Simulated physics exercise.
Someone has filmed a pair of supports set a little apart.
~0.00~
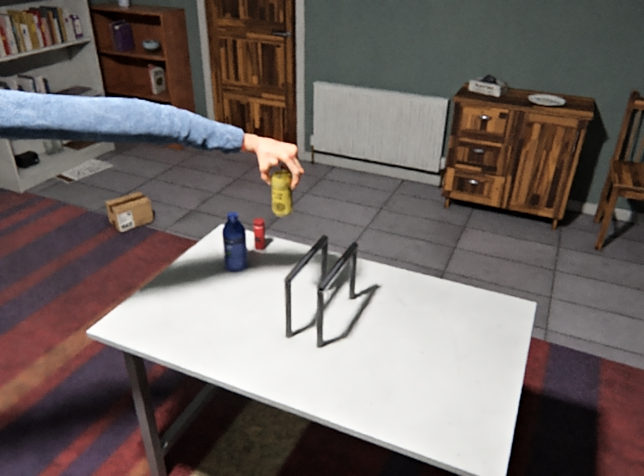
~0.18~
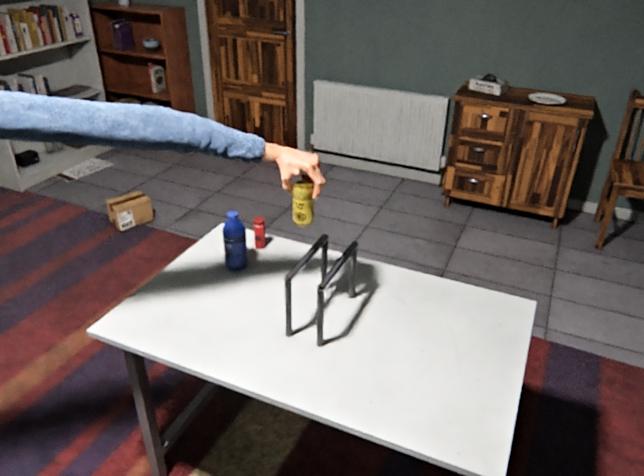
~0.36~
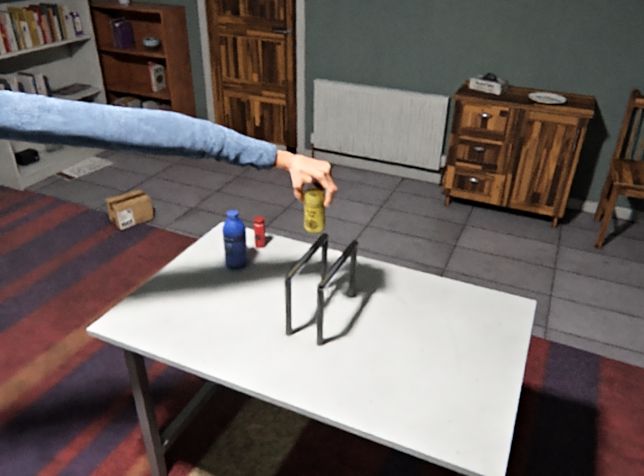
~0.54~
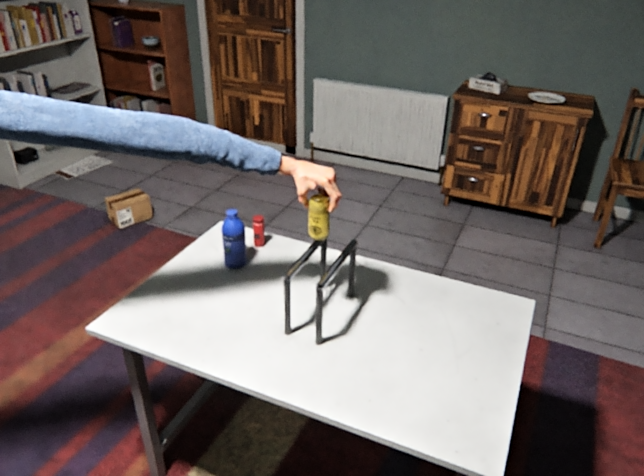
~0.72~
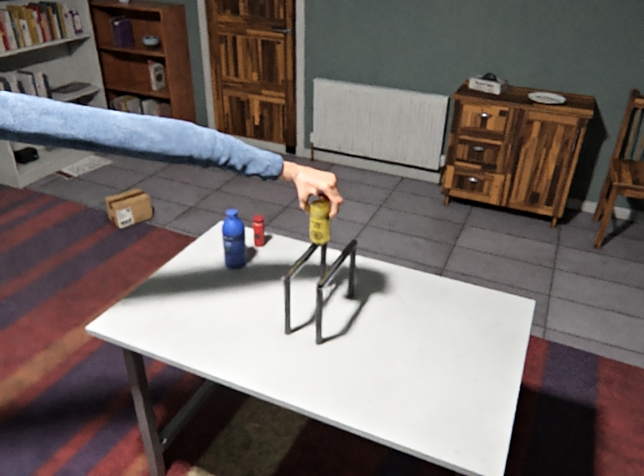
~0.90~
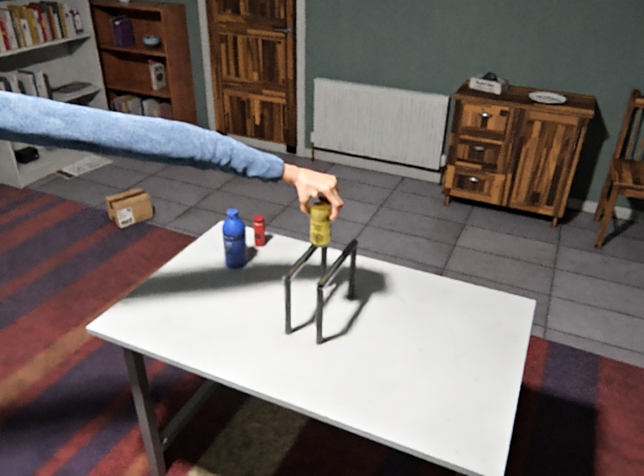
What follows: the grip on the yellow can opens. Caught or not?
The can drops through.
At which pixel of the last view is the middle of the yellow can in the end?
Around (320, 297).
Around 1.22 s, yellow can displaced well along near (320, 294).
Around 1.56 s, yellow can resting near (320, 295).
Finally (1.9 s), moved from the start, yellow can; the other 2 still in place. Final places as the last picture's camera would see them, yellow can near (320, 297). The can goes down the gap.
